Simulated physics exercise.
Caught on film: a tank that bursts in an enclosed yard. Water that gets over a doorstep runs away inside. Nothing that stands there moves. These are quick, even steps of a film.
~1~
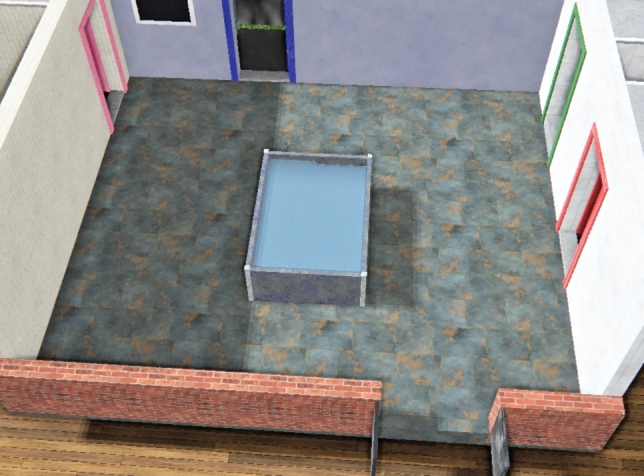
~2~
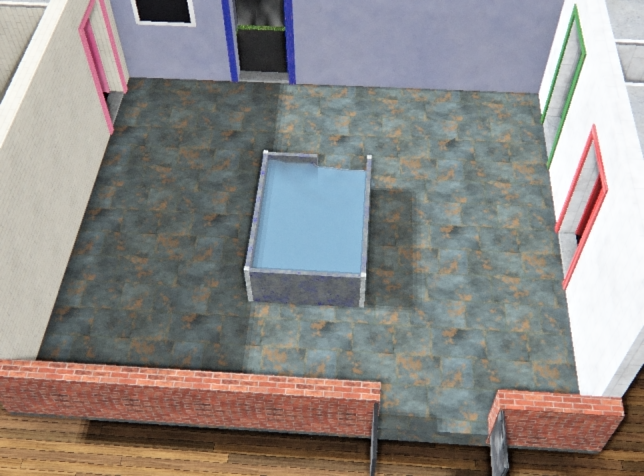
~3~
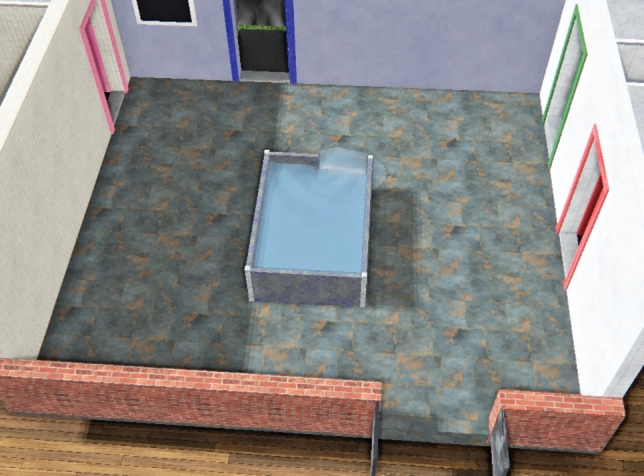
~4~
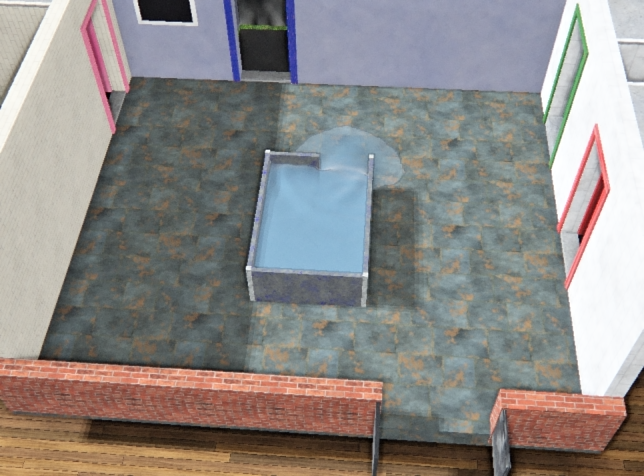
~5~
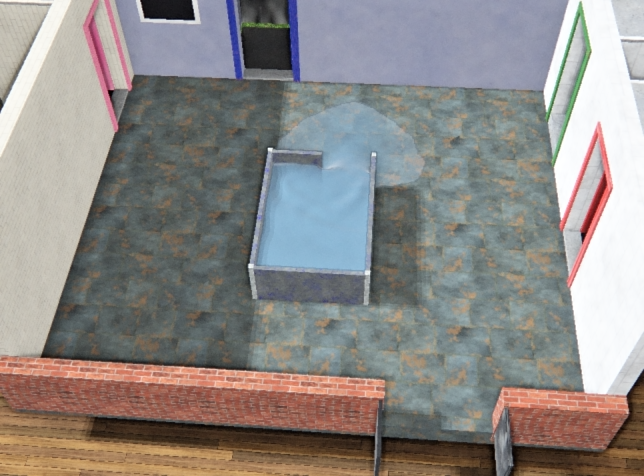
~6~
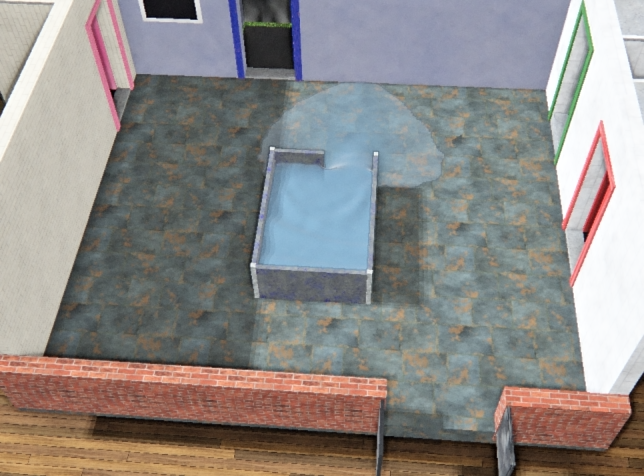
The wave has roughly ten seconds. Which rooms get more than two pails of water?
In the end: The red door stays under that; the green door stays under that; the blue door takes more than that; the pink door takes more than that.
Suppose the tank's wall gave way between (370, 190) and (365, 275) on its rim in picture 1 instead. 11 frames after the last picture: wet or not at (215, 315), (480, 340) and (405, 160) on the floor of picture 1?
In turn: No water, awash, free of water.
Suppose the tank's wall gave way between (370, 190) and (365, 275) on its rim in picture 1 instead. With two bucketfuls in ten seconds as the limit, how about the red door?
One by one: The red door passes that mark.
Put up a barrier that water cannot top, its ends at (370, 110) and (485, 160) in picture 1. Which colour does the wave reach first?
That is the blue one.
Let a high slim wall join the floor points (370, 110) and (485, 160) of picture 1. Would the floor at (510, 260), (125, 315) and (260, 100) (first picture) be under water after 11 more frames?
In that order: Not flooded, no water, under water.
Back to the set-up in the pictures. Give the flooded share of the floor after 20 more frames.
Close to 35 %.
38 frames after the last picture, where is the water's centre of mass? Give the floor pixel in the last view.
Roughly at (351, 185).
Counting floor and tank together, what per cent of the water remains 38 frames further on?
Close to 94 %.
A moment on, water covers 15 % of the floor; the red door not reached, the green door not reached, the blue door under two buckets in, the pink door not reached.
Next, water covers 20 % of the floor; the red door not reached, the green door not reached, the blue door under two buckets in, the pink door not reached.
Then, water covers 35 % of the floor; the red door not reached, the green door wet at the sill, nothing in, the blue door over two buckets in, the pink door under two buckets in.
Later, water covers 65 % of the floor; the red door wet at the sill, nothing in, the green door wet at the sill, nothing in, the blue door over two buckets in, the pink door over two buckets in.
In the end, water covers 85 % of the floor; the red door wet at the sill, nothing in, the green door wet at the sill, nothing in, the blue door over two buckets in, the pink door far over two buckets in.
